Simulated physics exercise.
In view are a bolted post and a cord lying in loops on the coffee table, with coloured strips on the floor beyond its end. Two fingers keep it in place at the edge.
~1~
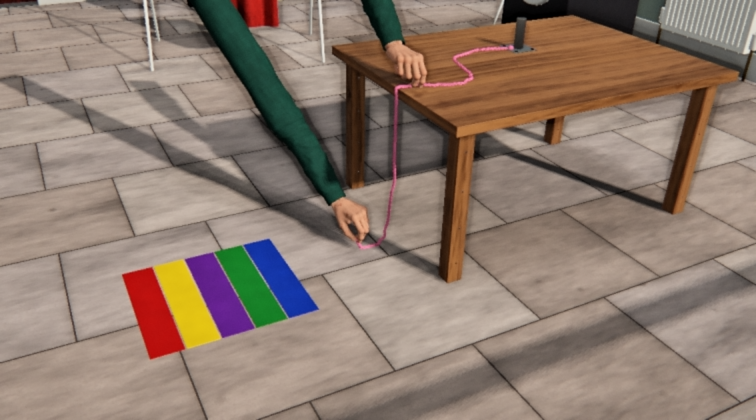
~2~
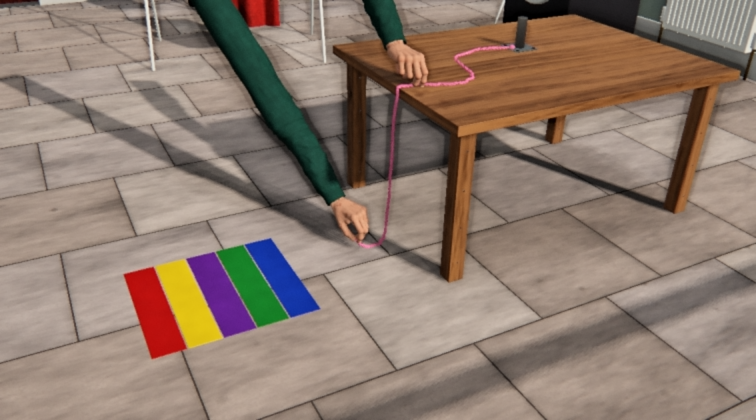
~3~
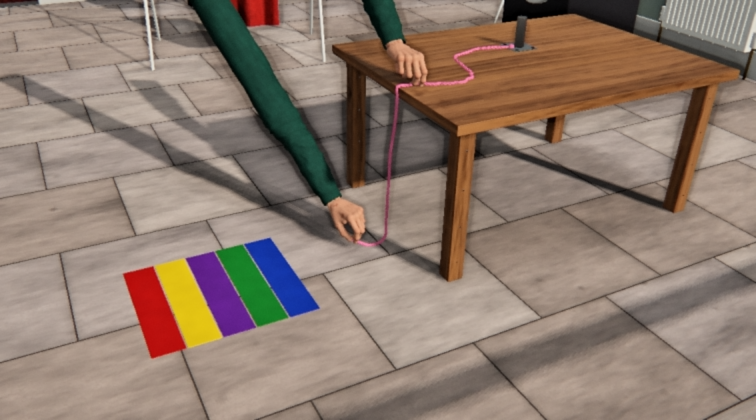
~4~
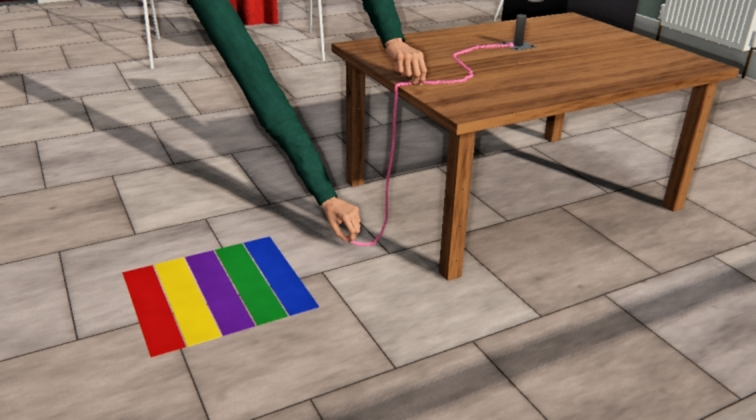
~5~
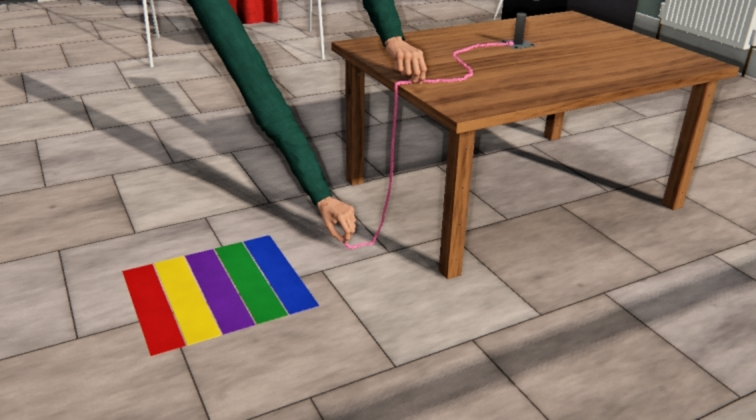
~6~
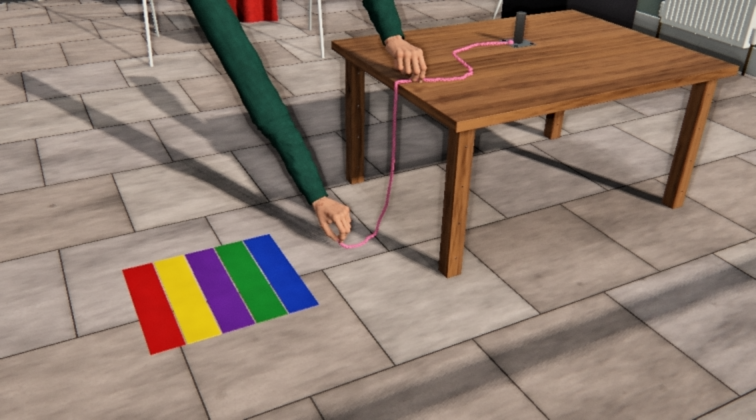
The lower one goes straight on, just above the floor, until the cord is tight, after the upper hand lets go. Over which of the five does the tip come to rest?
Over the yellow one.
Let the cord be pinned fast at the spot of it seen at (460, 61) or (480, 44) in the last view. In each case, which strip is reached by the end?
Try 1: Purple; try 2: Yellow.
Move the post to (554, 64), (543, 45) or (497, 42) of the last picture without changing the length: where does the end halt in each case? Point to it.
Approximate places, in that order: (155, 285), (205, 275), (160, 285).
A little later, end near (232, 267); over green.
Next, end near (199, 276); over purple.
When it is tight, end near (180, 281); over yellow. It gets as far as the yellow strip.
